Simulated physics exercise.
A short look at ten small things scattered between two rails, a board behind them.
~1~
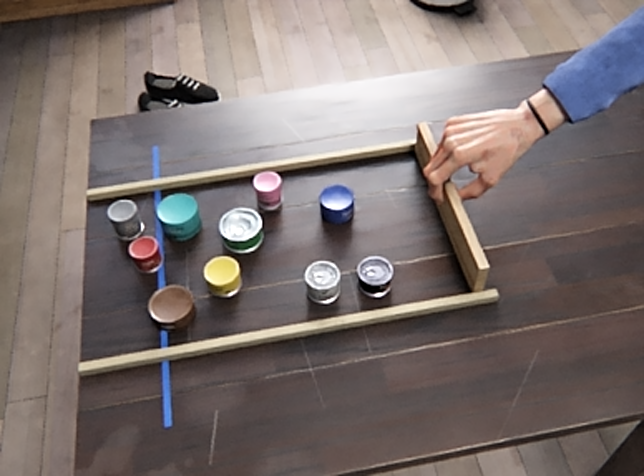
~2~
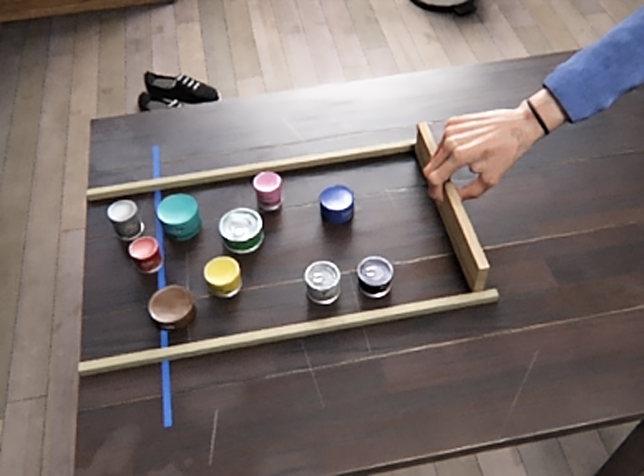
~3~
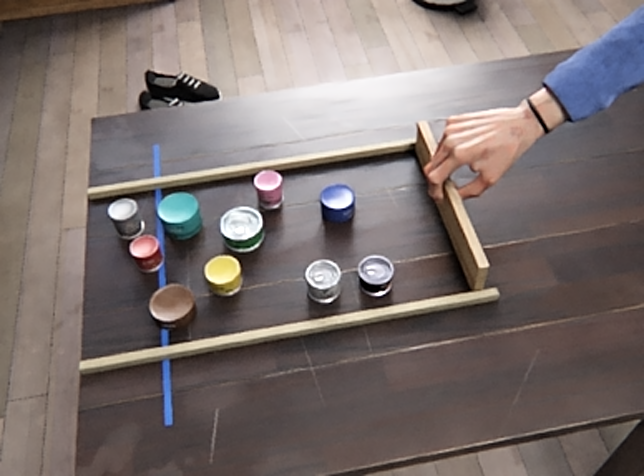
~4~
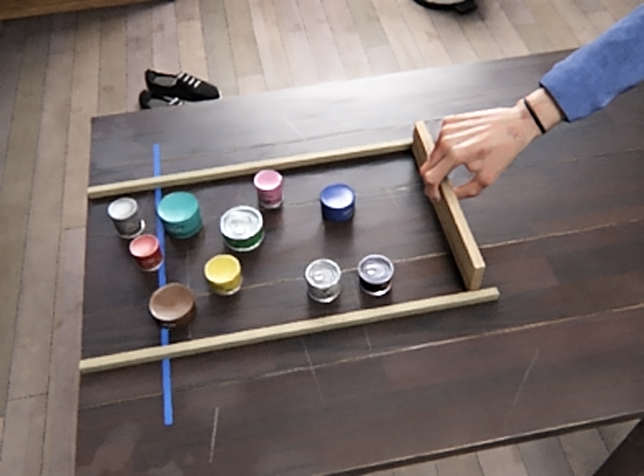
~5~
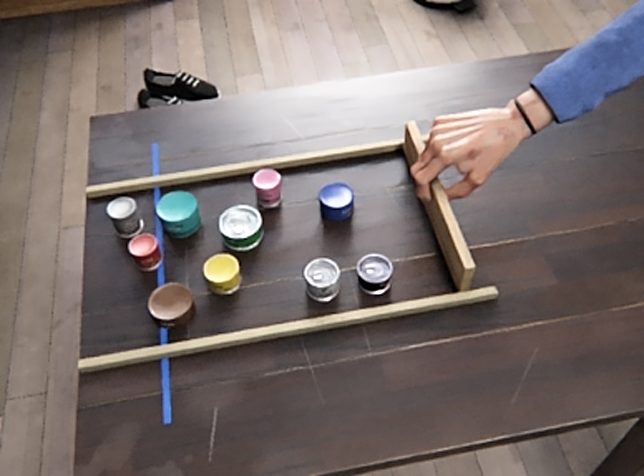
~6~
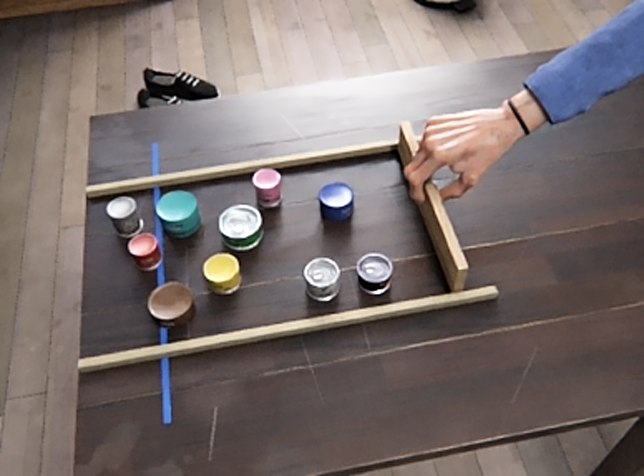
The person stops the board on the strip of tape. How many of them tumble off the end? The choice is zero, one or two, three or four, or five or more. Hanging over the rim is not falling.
Outcome: The number that fall off is one or two.
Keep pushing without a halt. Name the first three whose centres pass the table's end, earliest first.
They are the grey pot, the brown tub, the red tin.
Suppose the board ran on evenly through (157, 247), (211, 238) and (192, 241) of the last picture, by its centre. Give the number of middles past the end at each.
Past the end: 1, 0 and 0.
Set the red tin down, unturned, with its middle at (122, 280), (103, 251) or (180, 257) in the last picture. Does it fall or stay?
Place by place, it stays on; holds on; stays on.
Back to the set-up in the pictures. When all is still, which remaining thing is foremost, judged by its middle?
That is the brown tub.
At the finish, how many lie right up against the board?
The number is 4.
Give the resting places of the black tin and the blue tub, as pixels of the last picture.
The black tin stops around (144, 328); the blue tub around (140, 233).
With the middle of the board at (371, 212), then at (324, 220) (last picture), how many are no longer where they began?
First 1, then 3.
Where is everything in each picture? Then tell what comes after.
Grey pot (126, 220); red tin (146, 255); brown tub (173, 309); board (448, 202); tape (161, 264), in the first frame.
Red tin (146, 255); white pot (323, 283), in the second frame.
Brown tub (173, 307); pink tin (269, 190), in the third frame.
Grey pot (127, 218); board (444, 201), in the fourth frame.
Red tin (146, 252); green tin (241, 228), in the fifth frame.
Grey pot (125, 217); red tin (146, 252); brown tub (172, 306); board (429, 202); tape (160, 261), in the sixth frame.
Soon after, none off yet; grey pot at rest near (125, 217); red tin at rest near (146, 252); brown tub at rest near (172, 306).
After that, none off yet; grey pot moving near (122, 217); red tin displaced about its own width near (129, 259); brown tub displaced about its own width near (124, 308).
In the end, the number that fall off is one or two; gone, grey pot.
